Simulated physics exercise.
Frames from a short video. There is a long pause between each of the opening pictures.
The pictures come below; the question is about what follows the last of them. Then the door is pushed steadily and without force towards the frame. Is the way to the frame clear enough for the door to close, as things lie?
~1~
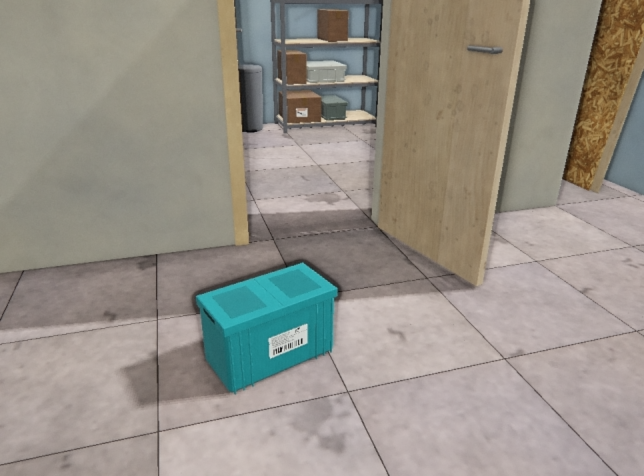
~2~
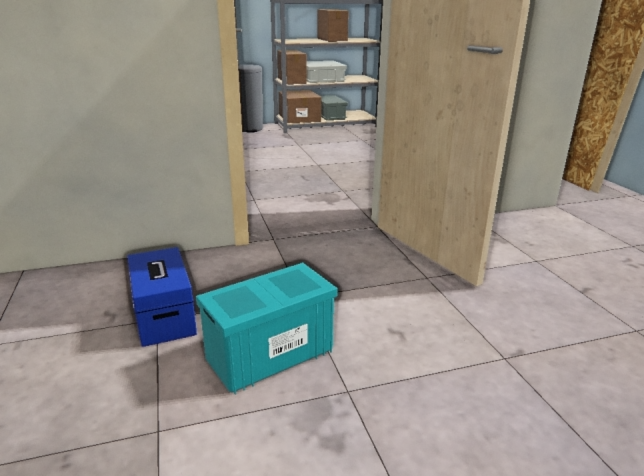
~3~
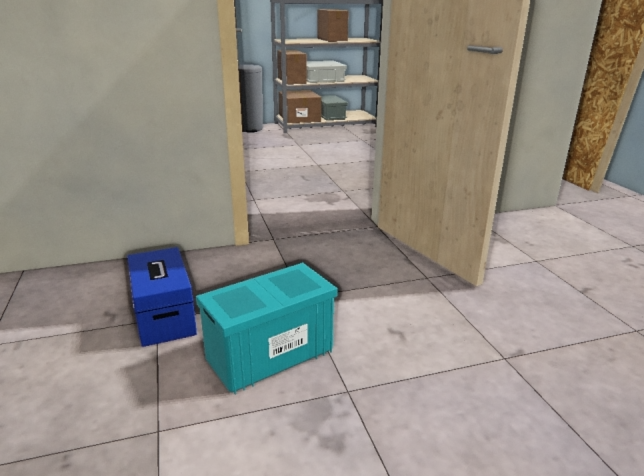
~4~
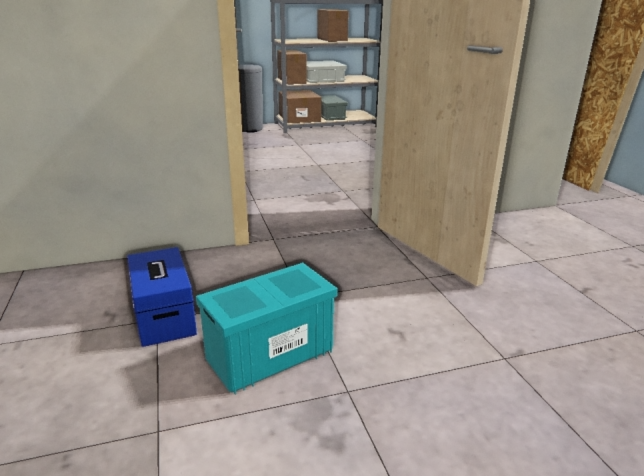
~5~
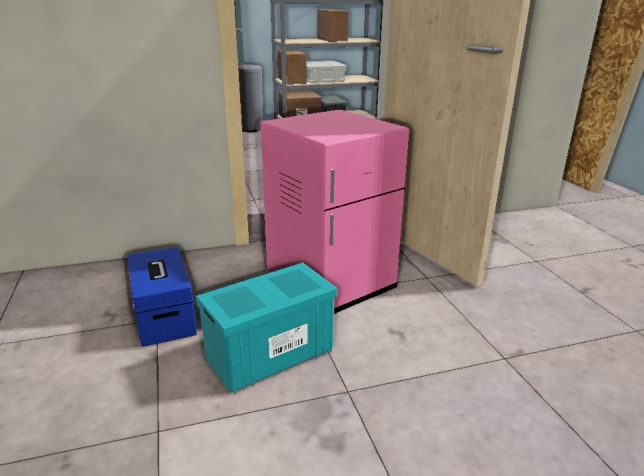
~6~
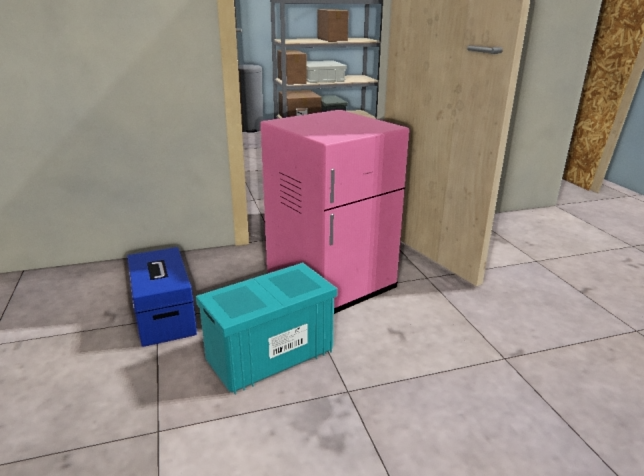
Most likely it will leave a gap.
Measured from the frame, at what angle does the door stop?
About 75°.
Then, 0.60 s after the last picture, door at 93°.
Then, 0.90 s after the last picture, door at 80°.
At rest, door at 74°; all 3 in place. Seen from the same camera at the end, pink appliance near (326, 208).
